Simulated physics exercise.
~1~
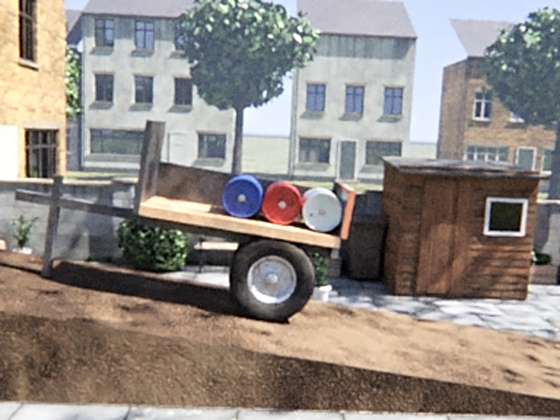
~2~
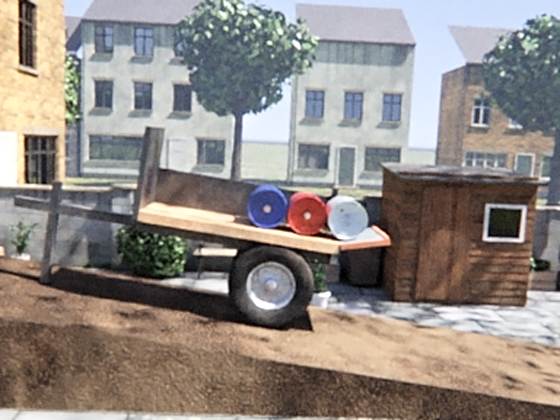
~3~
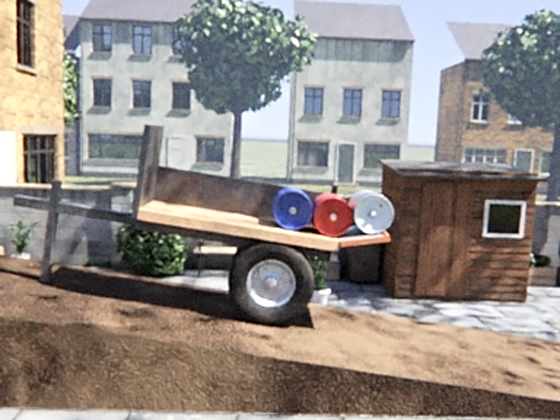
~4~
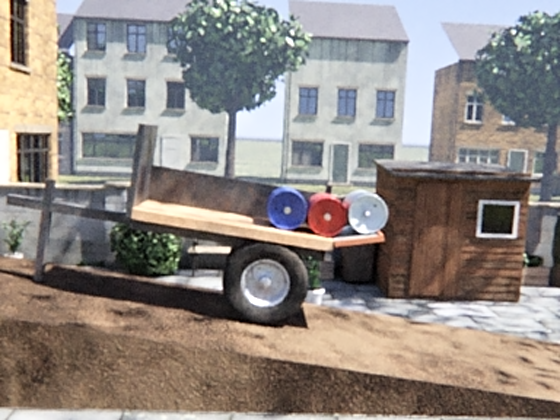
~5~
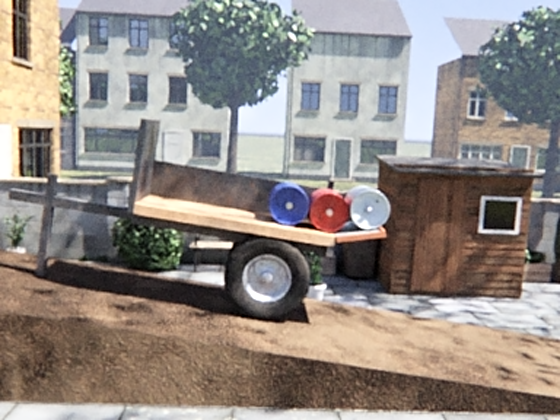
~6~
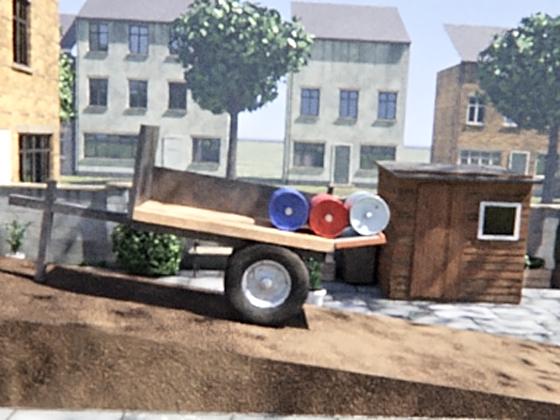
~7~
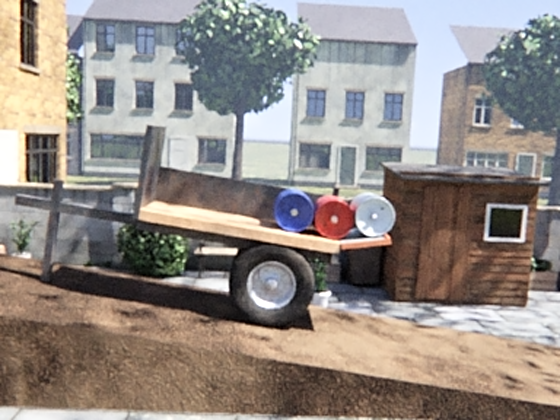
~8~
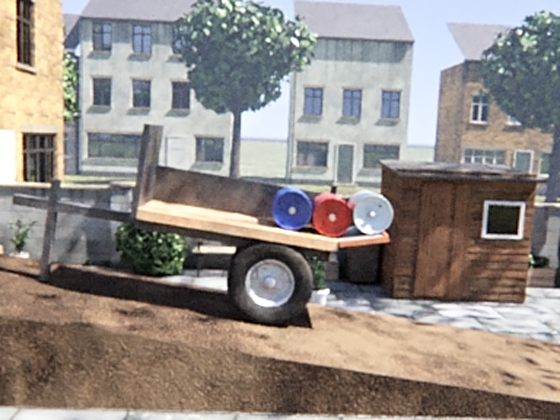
A wooden trailer stood on a dirt slope with blue, red and white kegs on its bed as its tailgate dropped open at the right. The kegs rolled right together onto the lowered gate end, then stopped, and none fell off.
